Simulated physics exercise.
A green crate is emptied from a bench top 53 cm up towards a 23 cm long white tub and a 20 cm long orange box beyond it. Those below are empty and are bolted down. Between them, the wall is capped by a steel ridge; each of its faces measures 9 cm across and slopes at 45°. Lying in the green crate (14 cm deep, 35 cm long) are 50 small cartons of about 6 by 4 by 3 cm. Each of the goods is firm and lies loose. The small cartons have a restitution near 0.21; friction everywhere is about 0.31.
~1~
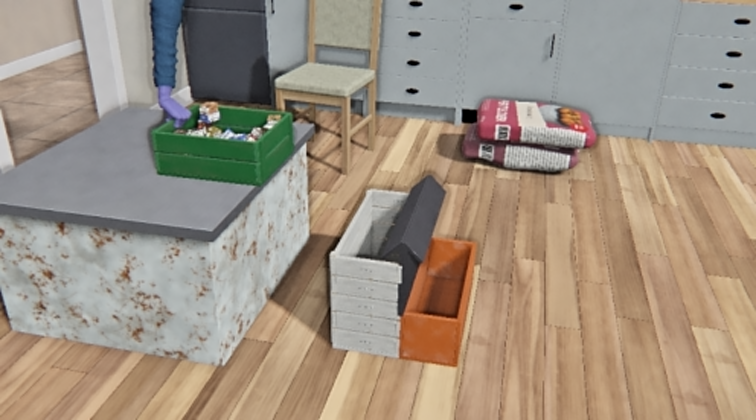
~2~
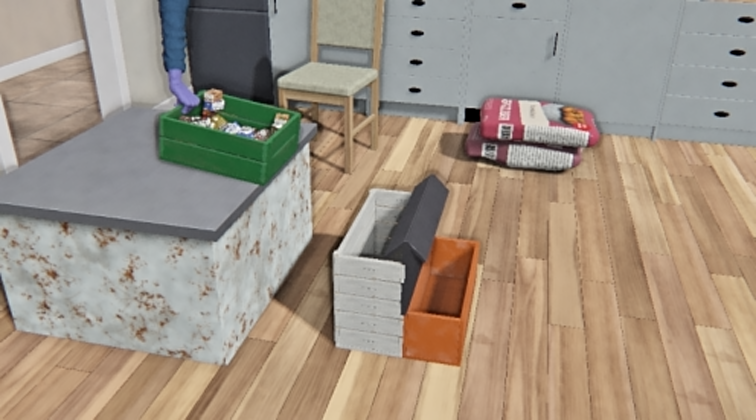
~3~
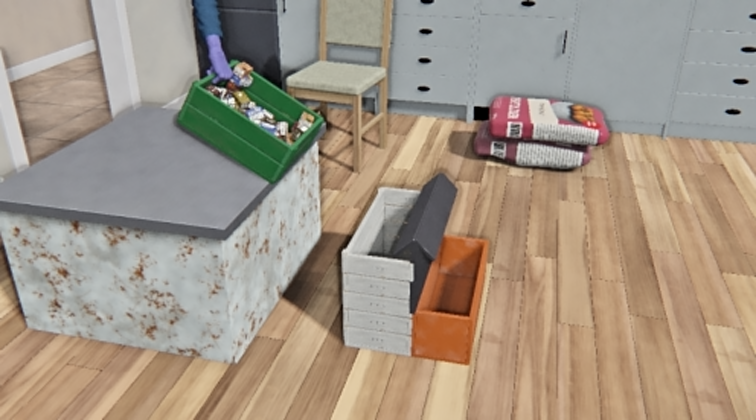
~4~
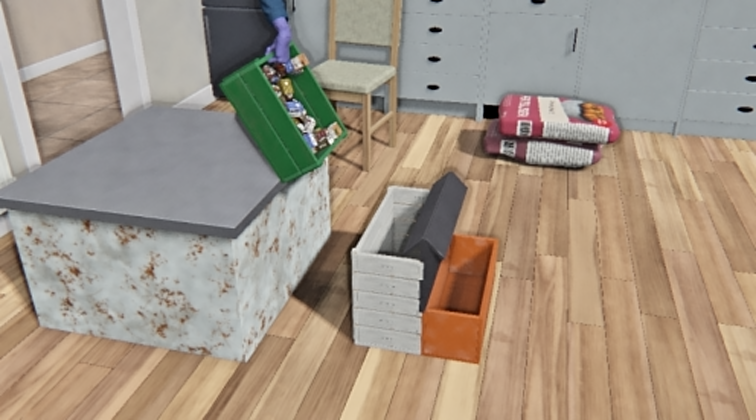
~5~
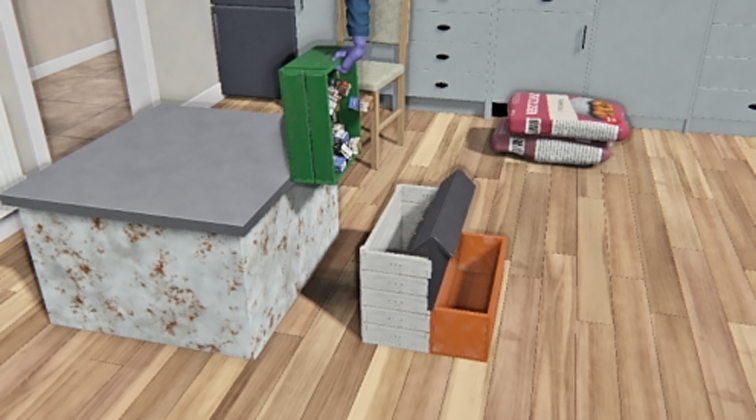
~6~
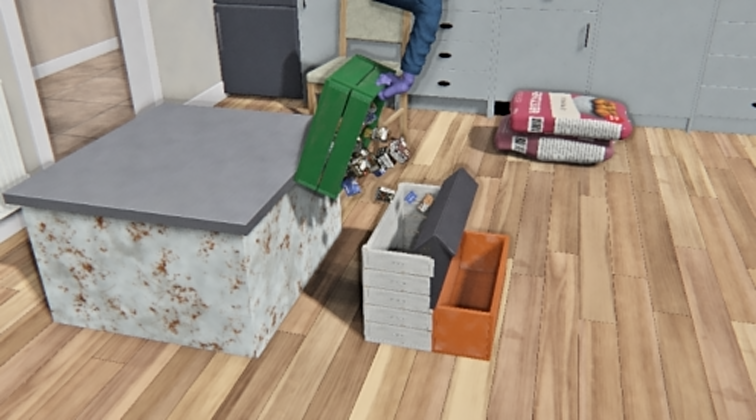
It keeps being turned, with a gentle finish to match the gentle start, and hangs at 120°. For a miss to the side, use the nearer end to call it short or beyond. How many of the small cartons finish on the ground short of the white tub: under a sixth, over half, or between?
Expect between one sixth and one half of the small cartons to settle on the ground short of the white tub.
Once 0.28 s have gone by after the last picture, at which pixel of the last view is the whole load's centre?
The middle of the load sits near (397, 229).
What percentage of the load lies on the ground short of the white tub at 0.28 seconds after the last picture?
I'd put it near 5 in a hundred by then.
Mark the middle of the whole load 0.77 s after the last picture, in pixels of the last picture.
(400, 294).
Then, 0.12 s after the last picture, tilt 119°; 21 still in the green crate, 9 in the white tub and 20 in the air.
Then, 0.28 s after the last picture, tilt 120°; 5 still in the green crate, 24 in the white tub, 2 on the ground short of the white tub and 19 in the air.
Then, 0.49 s after the last picture, tilt 120°; 30 in the white tub, 13 on the ground short of the white tub and 7 in the air.
Final count (0.77 s after the last picture), 31 in the white tub and 19 on the ground short of the white tub. Asked share, 19 of 50, 38 per cent.
